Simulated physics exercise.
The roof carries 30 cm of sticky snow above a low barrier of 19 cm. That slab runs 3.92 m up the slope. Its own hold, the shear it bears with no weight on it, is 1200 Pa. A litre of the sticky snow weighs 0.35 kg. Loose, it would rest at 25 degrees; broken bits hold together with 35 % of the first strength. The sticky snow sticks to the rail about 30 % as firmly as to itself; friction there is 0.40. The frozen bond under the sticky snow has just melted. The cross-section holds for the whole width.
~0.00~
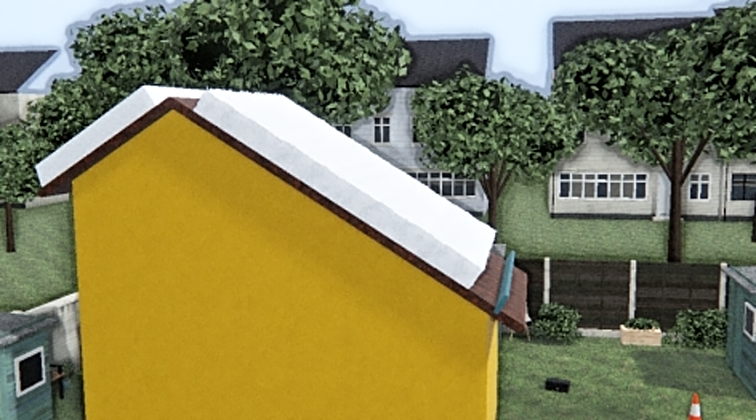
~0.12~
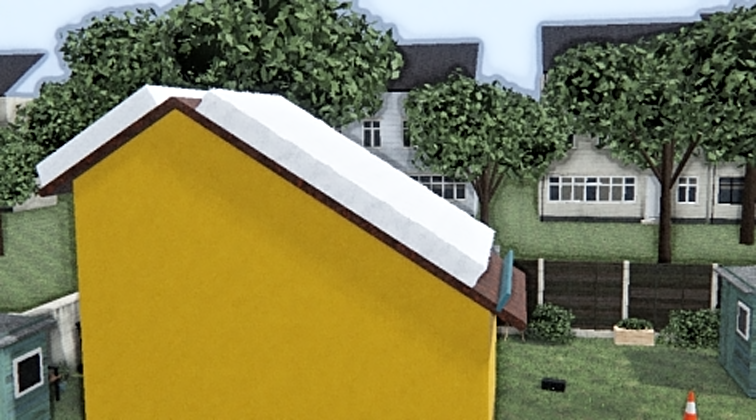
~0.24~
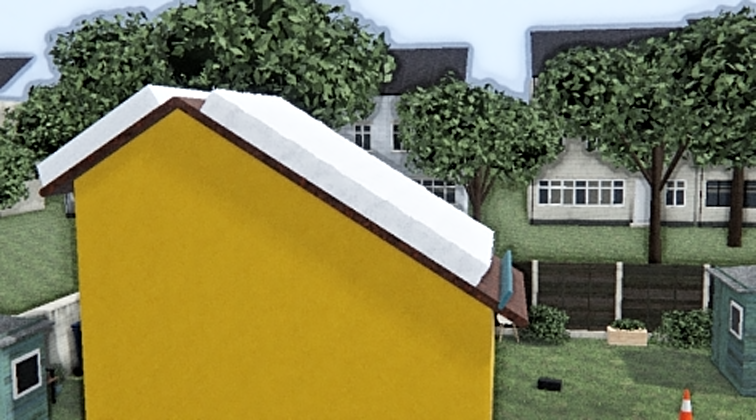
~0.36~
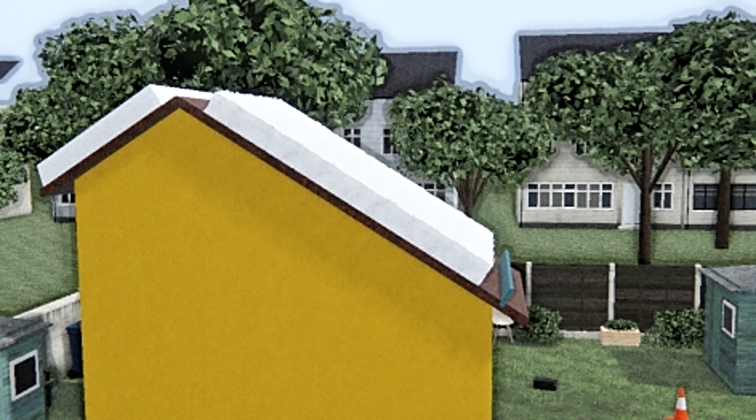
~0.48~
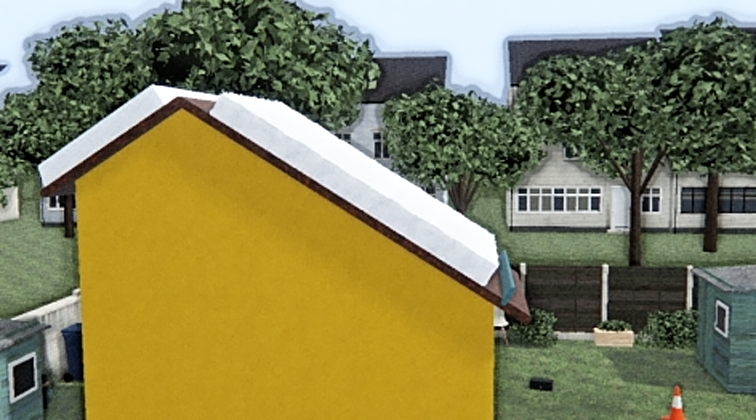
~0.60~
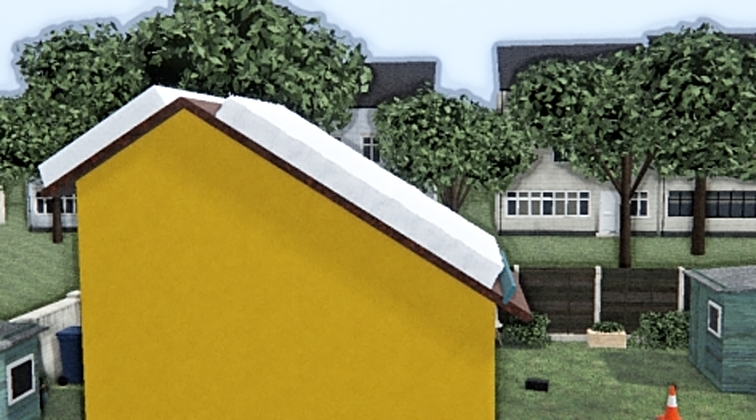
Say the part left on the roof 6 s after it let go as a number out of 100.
The part left on the roof 6 s after it let go is near 89 %.
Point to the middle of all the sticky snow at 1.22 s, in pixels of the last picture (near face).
Around (388, 208).
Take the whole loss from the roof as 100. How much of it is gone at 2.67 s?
Some 30 per cent.
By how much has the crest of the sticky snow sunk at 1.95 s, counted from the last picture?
Roughly 0.3 m.
After 1.22 s, 100 % of the snow is on the roof.
After 1.95 s, 98 % of the snow is on the roof.
After 2.67 s, 96 % of the snow is on the roof.
After 3.40 s, 96 % of the snow is on the roof.
After 6.00 s, at the end, 89 % of the snow is on the roof.
